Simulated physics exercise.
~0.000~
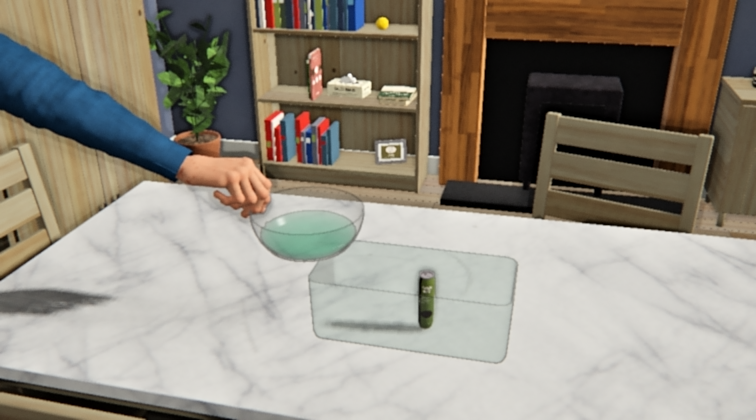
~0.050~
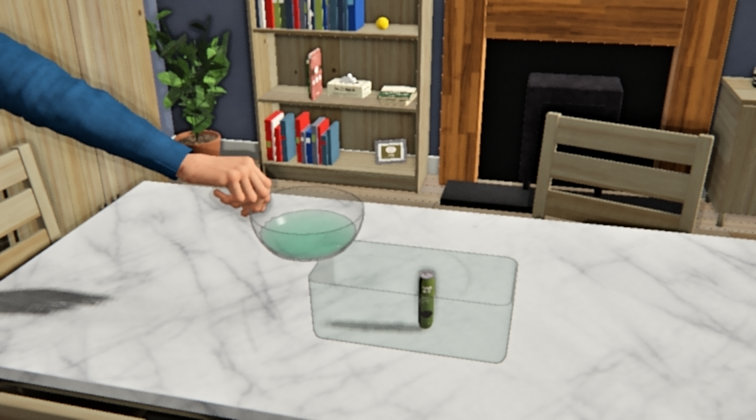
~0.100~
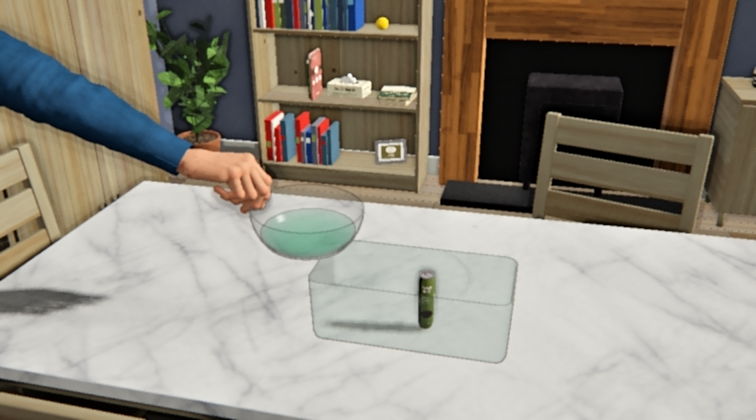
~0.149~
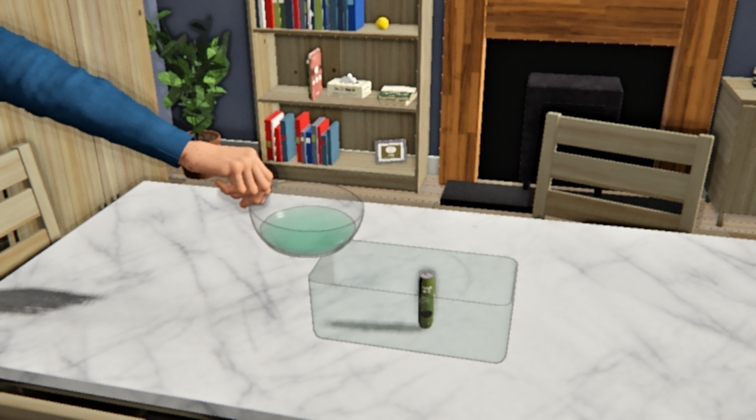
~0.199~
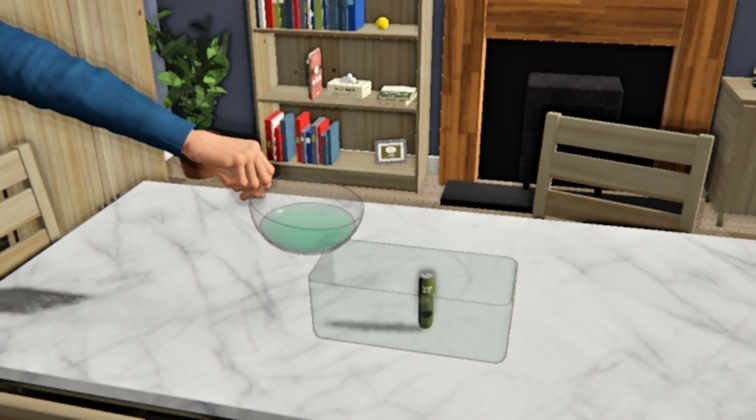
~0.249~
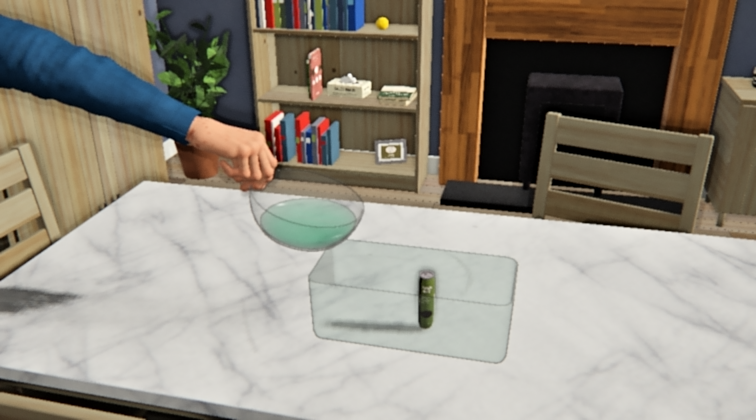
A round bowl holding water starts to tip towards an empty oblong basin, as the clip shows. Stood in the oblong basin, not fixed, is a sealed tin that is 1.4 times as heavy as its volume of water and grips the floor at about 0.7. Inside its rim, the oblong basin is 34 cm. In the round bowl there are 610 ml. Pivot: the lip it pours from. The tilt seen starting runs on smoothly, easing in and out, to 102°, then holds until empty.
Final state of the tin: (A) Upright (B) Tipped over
Tipped over.
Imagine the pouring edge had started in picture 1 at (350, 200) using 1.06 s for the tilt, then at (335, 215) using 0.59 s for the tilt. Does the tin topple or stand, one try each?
Run one: It tumbles. Run two: It tumbles.
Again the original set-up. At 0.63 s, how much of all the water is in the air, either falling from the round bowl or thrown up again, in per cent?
My guess is roughly 38 %.
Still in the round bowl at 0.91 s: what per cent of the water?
Close to 3 percent of the total.
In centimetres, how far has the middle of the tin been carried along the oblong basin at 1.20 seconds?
Close to 7 cm.
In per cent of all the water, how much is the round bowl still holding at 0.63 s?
I reckon about 56 in a hundred is still held.
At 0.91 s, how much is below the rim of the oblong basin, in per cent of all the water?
Near 82 per cent of the total.
By 0.63 s the tilt is 69° and 57 per cent is still to pour; the tin stands where it began.
By 0.91 s the tilt is 99° and 3 per cent is still to pour; the tin leans 19°.
By 1.20 s the tilt is 102° and 0 per cent is still to pour; the tin lies on its side.
By 1.52 s the tilt is 102° and 0 per cent is still to pour; the tin lies on its side.
At rest the tin lies on its side.
